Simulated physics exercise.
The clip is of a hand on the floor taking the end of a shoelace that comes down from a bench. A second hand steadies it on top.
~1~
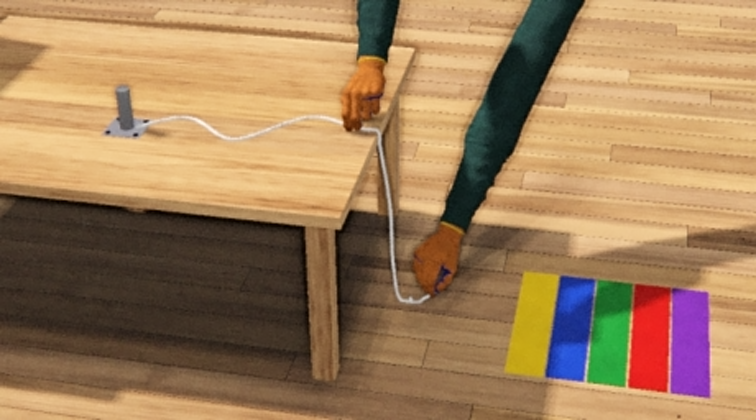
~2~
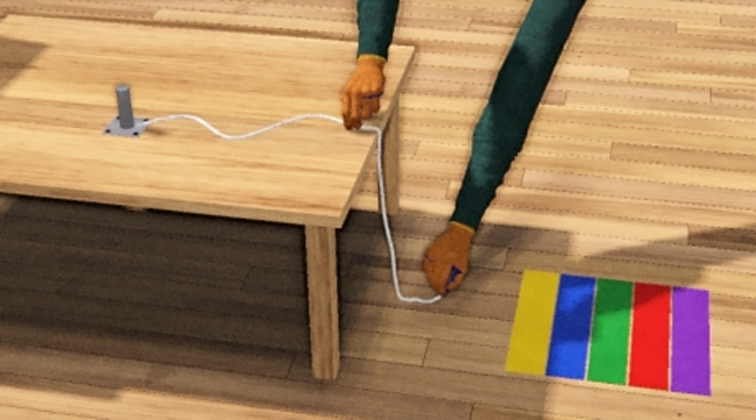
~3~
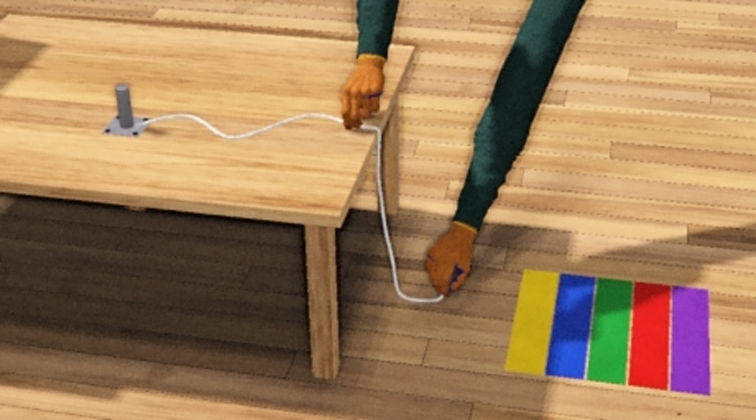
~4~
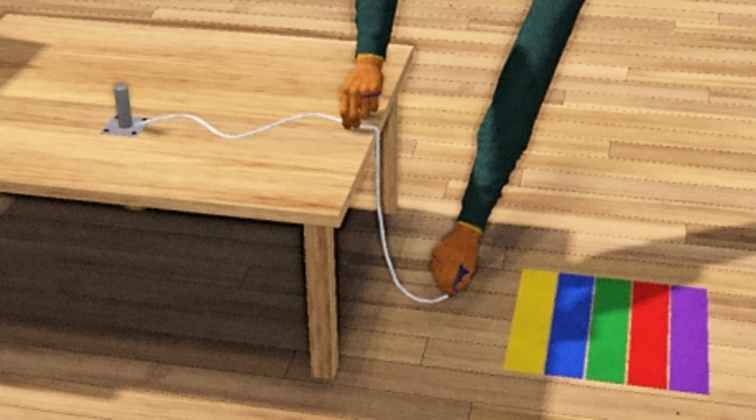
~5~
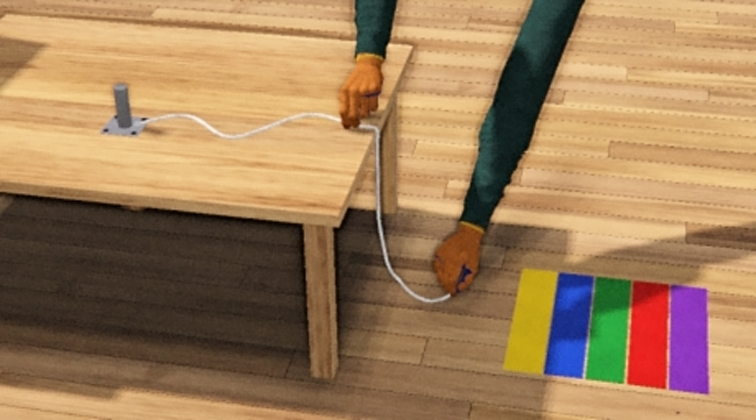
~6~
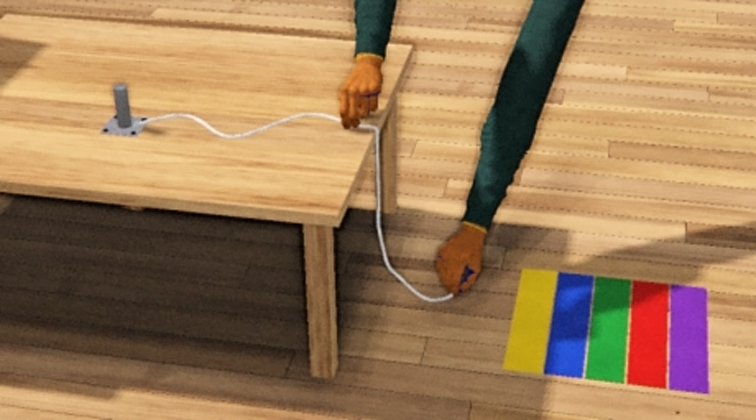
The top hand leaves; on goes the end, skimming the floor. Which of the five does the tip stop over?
The end stops over the green strip.
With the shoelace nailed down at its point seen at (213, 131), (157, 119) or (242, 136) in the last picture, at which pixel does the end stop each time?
About (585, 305), (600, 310) and (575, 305).
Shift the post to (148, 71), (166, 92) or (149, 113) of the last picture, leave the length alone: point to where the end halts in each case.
Try by try, around (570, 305), (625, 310) and (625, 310).
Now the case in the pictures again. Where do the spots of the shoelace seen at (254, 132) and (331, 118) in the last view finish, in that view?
The first at (282, 128), the second at (371, 131).
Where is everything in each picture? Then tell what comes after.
The first picture shows end (435, 292); yellow (527, 355); blue (567, 360); green (608, 365); red (649, 370); purple (691, 375).
The second picture shows end (446, 291); shoelace through (177, 117) (236, 138) (308, 116) (379, 141) (384, 211) (396, 282).
The third picture shows end (448, 291).
The fourth picture shows end (453, 291); shoelace through (176, 116) (234, 137) (306, 116) (378, 140) (379, 210) (396, 280).
The fifth picture shows end (456, 291).
The sixth picture shows end (459, 292); shoelace through (175, 116) (234, 137) (306, 115) (377, 139) (378, 210) (400, 277).
Soon after, end near (522, 299); over yellow.
Then, end near (577, 305); over blue.
At full stretch, end near (608, 308); over green. It gets as far as the green strip.
